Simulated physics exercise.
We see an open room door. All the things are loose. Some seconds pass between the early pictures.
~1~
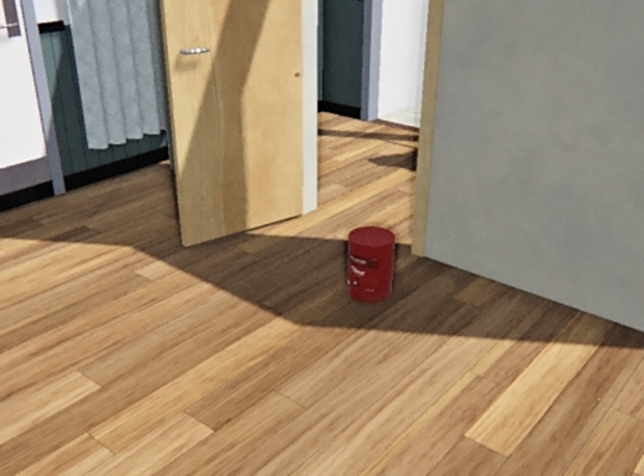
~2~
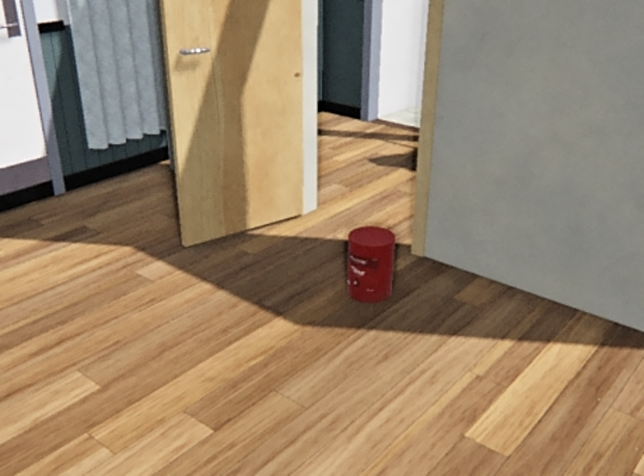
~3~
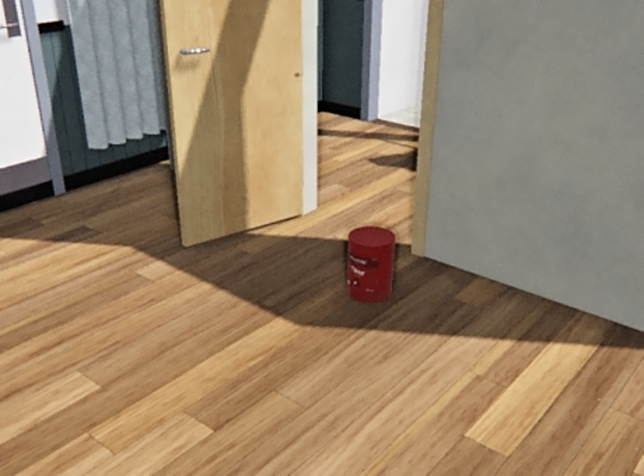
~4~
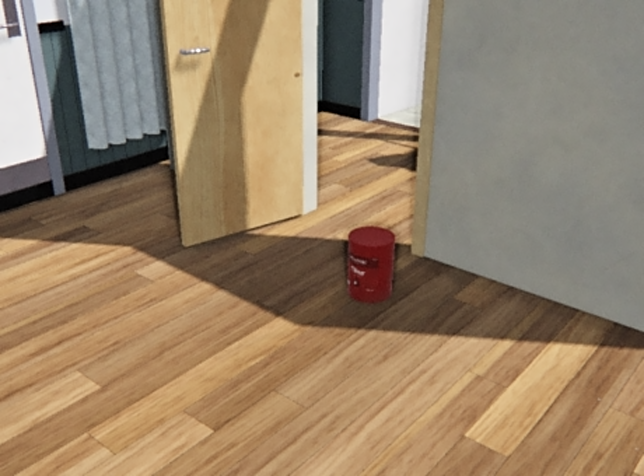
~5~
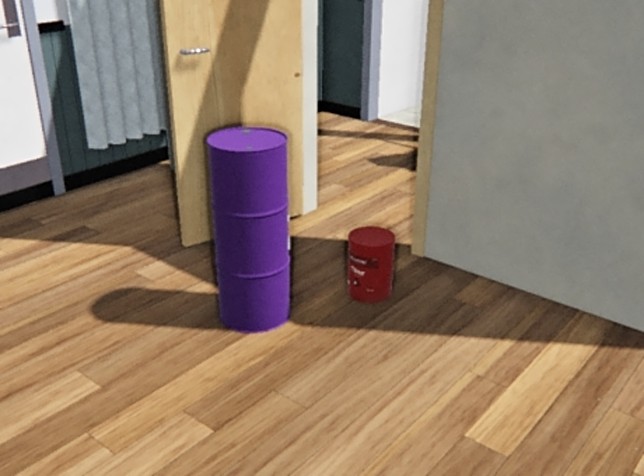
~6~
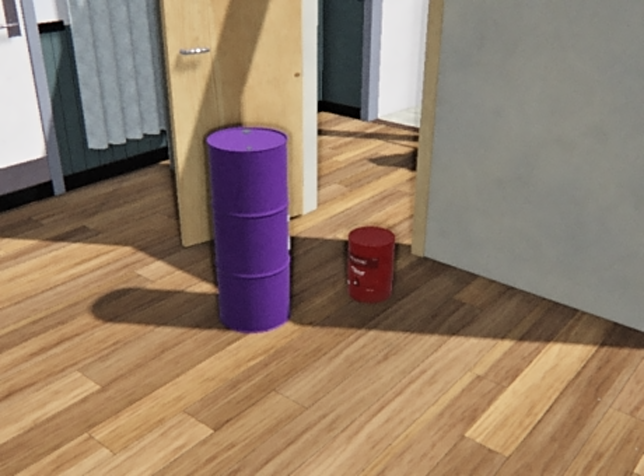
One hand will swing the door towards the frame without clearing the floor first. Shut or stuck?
As it turns out, it closes.
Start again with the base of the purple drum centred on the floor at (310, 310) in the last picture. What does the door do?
Then it reaches the frame.
Then, 0.50 s on from there, door at 89°.
Then, 0.90 s on from there, door at 61°.
Then, 1.20 s on from there, door at 38°.
Then, 1.50 s on from there, door at 13°.
In the end, door at 0°; both unmoved. At the end, from the last picture's camera, purple drum near (252, 231).
